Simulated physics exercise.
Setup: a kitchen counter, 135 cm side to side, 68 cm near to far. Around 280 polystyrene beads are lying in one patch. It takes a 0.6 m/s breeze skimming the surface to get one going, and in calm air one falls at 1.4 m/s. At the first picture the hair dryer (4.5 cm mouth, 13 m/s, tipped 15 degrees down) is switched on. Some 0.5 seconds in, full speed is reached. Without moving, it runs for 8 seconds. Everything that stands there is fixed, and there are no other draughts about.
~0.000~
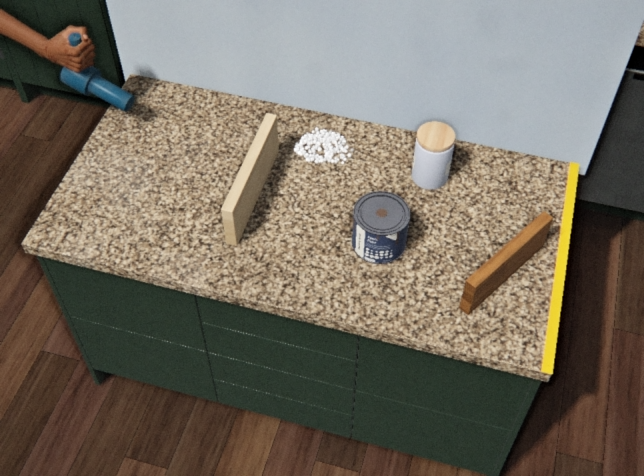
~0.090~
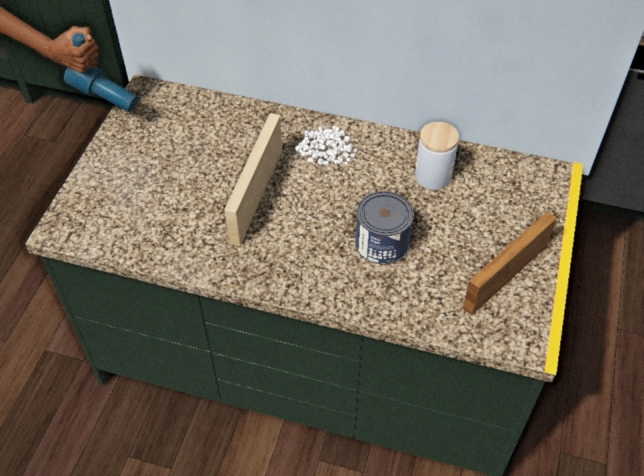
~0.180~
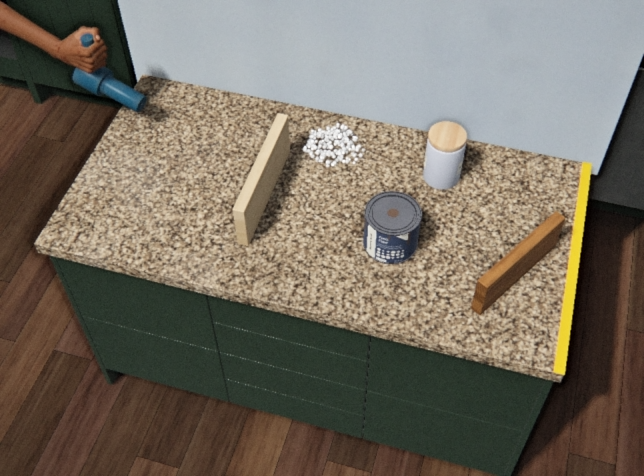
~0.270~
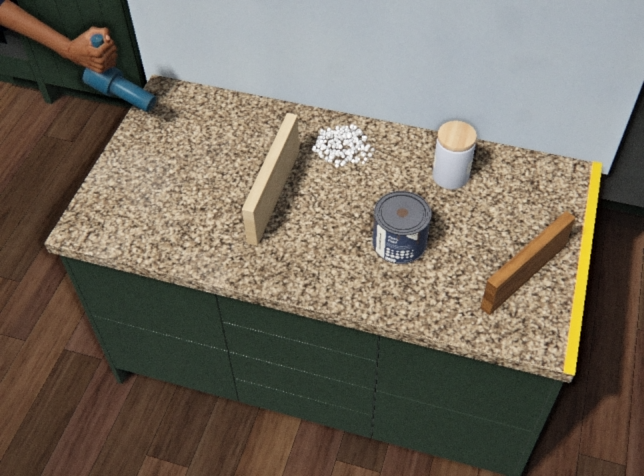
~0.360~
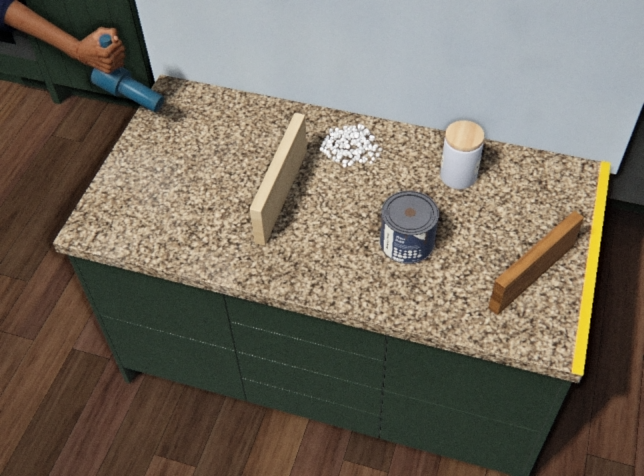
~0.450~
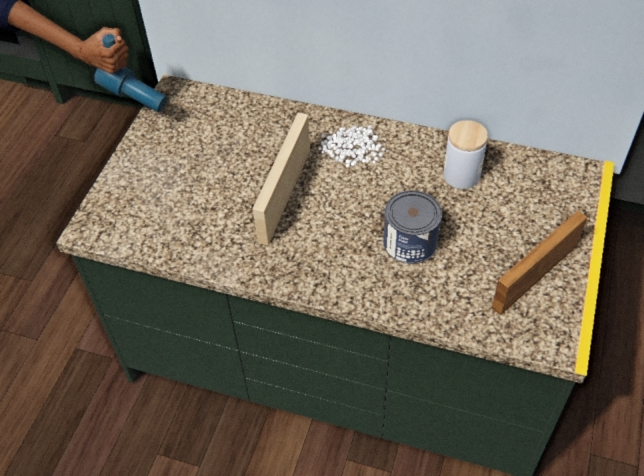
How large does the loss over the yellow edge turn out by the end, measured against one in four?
Odds are the amount swept past that edge ends up above a quarter.
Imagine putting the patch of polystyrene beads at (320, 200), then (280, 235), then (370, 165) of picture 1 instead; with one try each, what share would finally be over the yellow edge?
Try by try: About 0 per cent, 0 per cent and 10 per cent.
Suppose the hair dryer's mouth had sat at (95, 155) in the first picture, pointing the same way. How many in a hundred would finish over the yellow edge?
5 %.
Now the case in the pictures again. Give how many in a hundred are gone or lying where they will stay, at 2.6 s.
It comes out at some 70 %.
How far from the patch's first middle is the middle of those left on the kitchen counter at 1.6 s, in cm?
The centre sits some 5 cm from where it began.
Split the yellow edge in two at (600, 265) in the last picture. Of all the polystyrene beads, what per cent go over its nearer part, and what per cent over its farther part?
Roughly 0 % cross the nearer stretch, while around 50 % cross the farther one.
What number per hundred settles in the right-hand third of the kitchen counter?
10 %.
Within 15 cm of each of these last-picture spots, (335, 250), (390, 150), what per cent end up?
Estimates in listed order: 0 %; 40 %.
After 1.6 s, 18 % are over the yellow edge; the middle of those still in play is near (363, 146); 33 % have settled or left.
After 2.6 s, 36 % are over the yellow edge; the middle of those still in play is near (362, 147); 65 % have settled or left.
After 4.4 s, 41 % are over the yellow edge; the middle of those still in play is near (361, 151); 76 % have settled or left.
After 8.0 s, at the end, 46 % are over the yellow edge; the middle of those still in play is near (360, 151).
